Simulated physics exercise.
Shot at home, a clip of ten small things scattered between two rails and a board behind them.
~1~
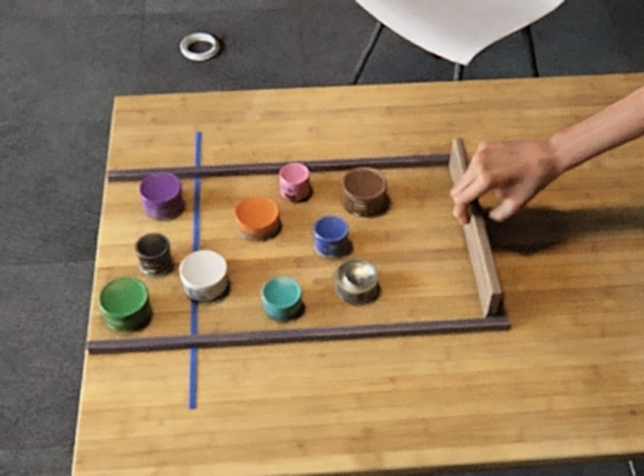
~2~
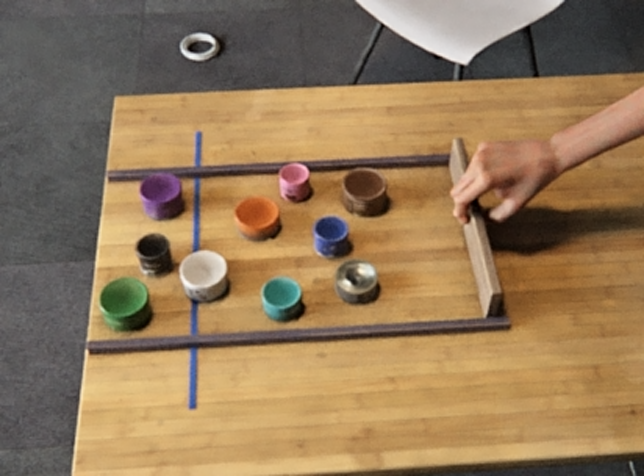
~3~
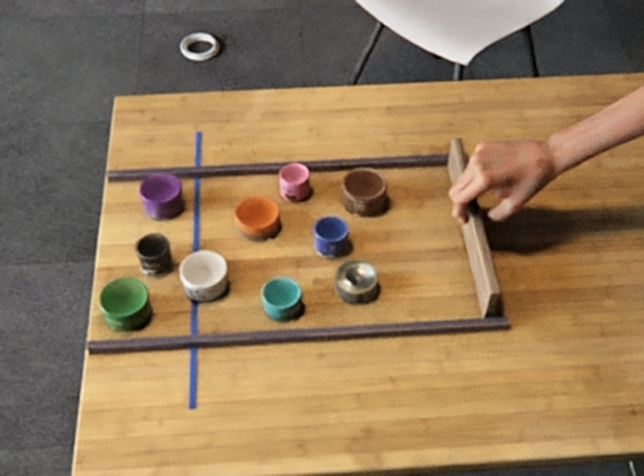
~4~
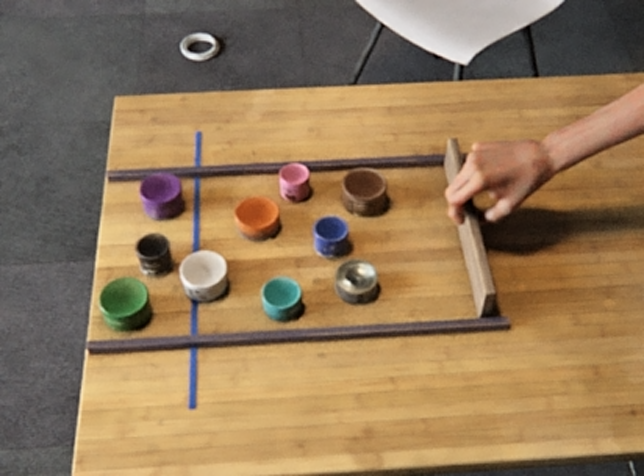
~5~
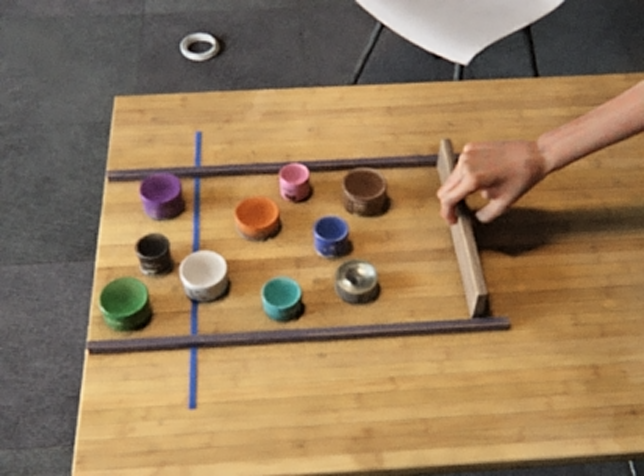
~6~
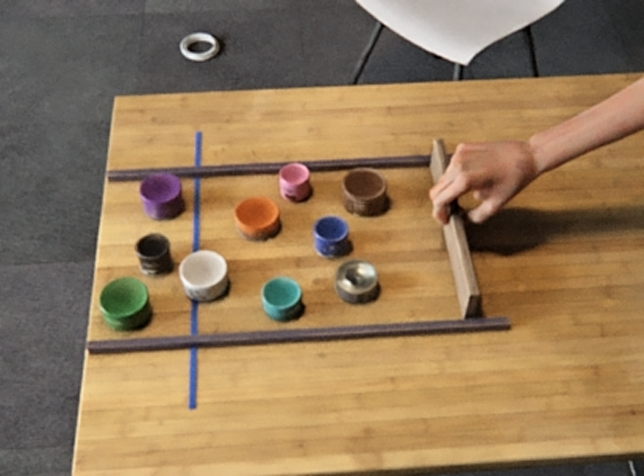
On a wooden table, ten small round containers of various colours sit still between two dark rails, some near a blue line of tape, while a hand at the right slides an upright board slightly left towards them.
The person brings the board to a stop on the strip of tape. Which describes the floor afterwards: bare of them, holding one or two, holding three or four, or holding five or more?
The floor is bare of them.
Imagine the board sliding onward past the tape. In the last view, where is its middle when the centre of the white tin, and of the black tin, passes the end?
Roughly (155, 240); for the second one, roughly (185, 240).
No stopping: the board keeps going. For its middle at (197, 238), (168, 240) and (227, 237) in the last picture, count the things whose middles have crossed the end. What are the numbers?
0; 1; 0.
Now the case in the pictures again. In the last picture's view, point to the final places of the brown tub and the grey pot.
Taking them in turn, first comes (173, 207), then (173, 286).
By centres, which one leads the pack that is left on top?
That would be the black tin, which ends nearest.
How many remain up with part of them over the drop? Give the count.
1 is the number.
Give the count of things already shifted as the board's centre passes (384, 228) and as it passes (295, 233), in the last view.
So 1, and at the other place 6.
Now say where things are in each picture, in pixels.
The first picture shows green tub (125, 304); black tin (154, 255); purple pot (162, 197); board (473, 224); tape (196, 253).
The second picture shows black tin (154, 255); grey pot (356, 282).
The third picture shows purple pot (162, 197); orange tin (257, 218).
The fourth picture shows green tub (126, 305); brown tub (364, 192).
The fifth picture shows black tin (154, 255); board (460, 224).
The sixth picture shows green tub (126, 305); black tin (154, 255); purple pot (162, 197); board (453, 225); tape (196, 253).
A little later, none off yet; green tub at rest near (126, 305); black tin at rest near (154, 255); purple pot at rest near (162, 197).
When it is over, the number that fall off is zero.
